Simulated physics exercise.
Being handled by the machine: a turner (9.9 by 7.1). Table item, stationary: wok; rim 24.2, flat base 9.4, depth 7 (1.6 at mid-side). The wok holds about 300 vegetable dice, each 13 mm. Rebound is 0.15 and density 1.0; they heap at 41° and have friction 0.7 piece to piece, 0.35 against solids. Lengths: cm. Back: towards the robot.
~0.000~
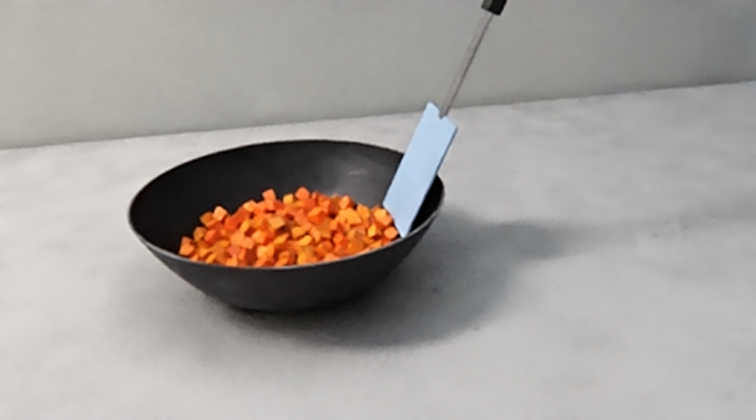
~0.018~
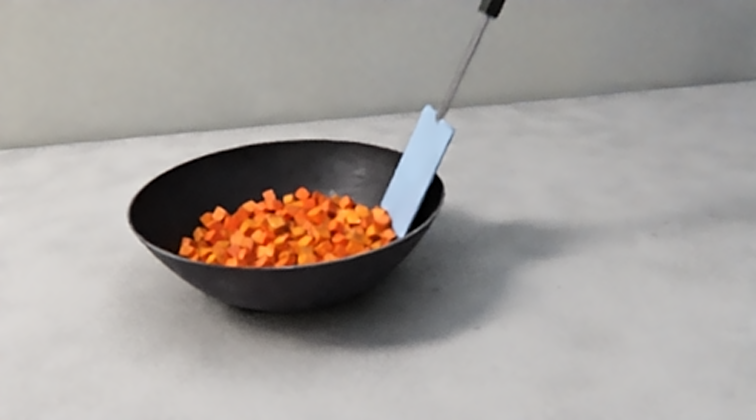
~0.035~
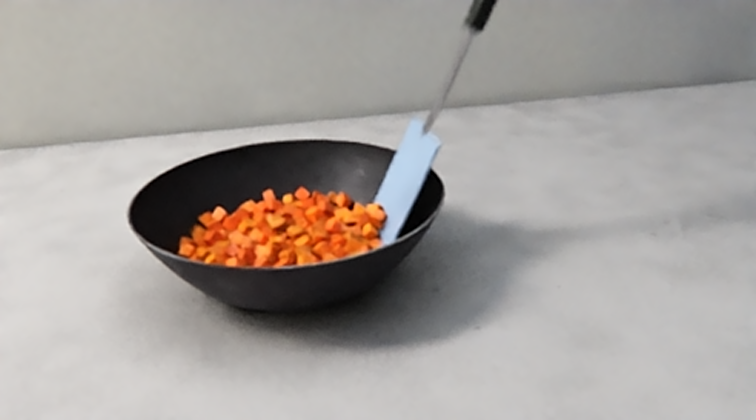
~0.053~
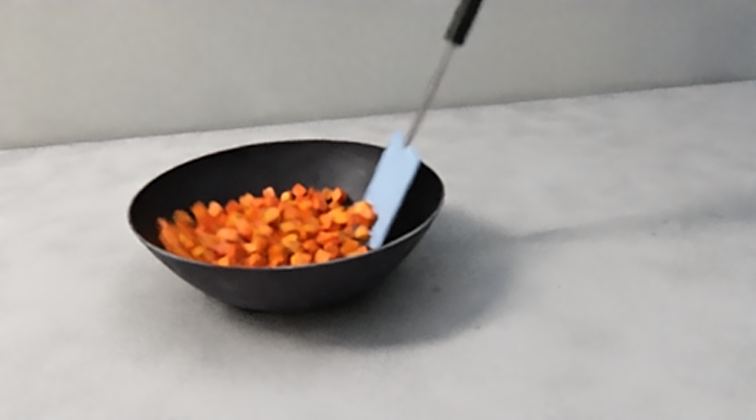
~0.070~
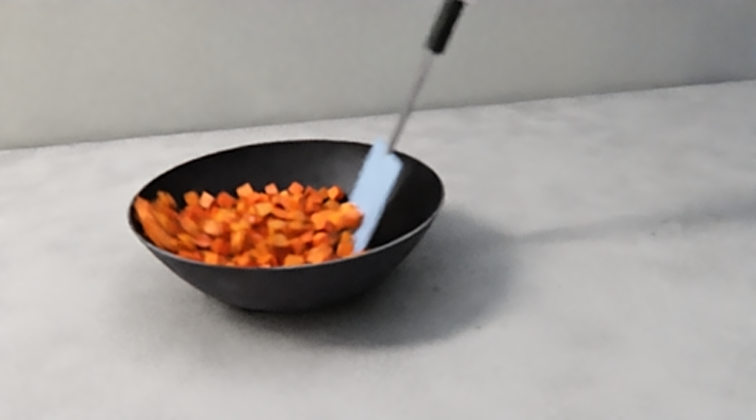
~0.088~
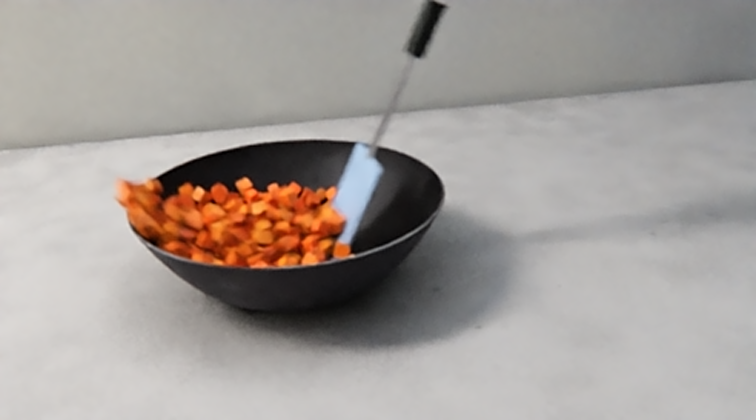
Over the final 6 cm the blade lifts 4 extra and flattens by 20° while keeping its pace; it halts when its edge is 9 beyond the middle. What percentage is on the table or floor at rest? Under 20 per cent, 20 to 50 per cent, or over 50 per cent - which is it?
It is over 50 per cent.
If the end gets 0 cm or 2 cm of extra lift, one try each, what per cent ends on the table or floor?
I'd put it near 55 in a hundred, then near 60 in a hundred.
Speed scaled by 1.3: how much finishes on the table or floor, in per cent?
65 %.
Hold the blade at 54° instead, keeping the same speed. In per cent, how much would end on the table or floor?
In that case around 55 per cent.
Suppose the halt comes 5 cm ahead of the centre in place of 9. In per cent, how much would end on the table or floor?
Then the share is near 10 in a hundred.
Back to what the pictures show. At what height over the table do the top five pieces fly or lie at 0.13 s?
12 cm.
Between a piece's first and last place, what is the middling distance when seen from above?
It comes to some 23 cm.
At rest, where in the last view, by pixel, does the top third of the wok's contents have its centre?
The centre sits close to (245, 235).
After 0.13 s, sloping 65°, highest piece 12 above the table; 287 in the wok, 13 on the blade or in flight.
After 0.17 s, sloping 57°, highest piece 14 above the table; 272 in the wok, 28 on the blade or in flight.
After 0.40 s, sloping 45°, highest piece 24 above the table; 116 in the wok, 43 on the table or floor, 141 on the blade or in flight.
After 1.45 s, sloping 45°, highest piece 4 above the table; 184 on the table or floor, 116 in the wok.
In the end, 184 on the table or floor, 116 in the wok. That is 61 % on the table or floor.
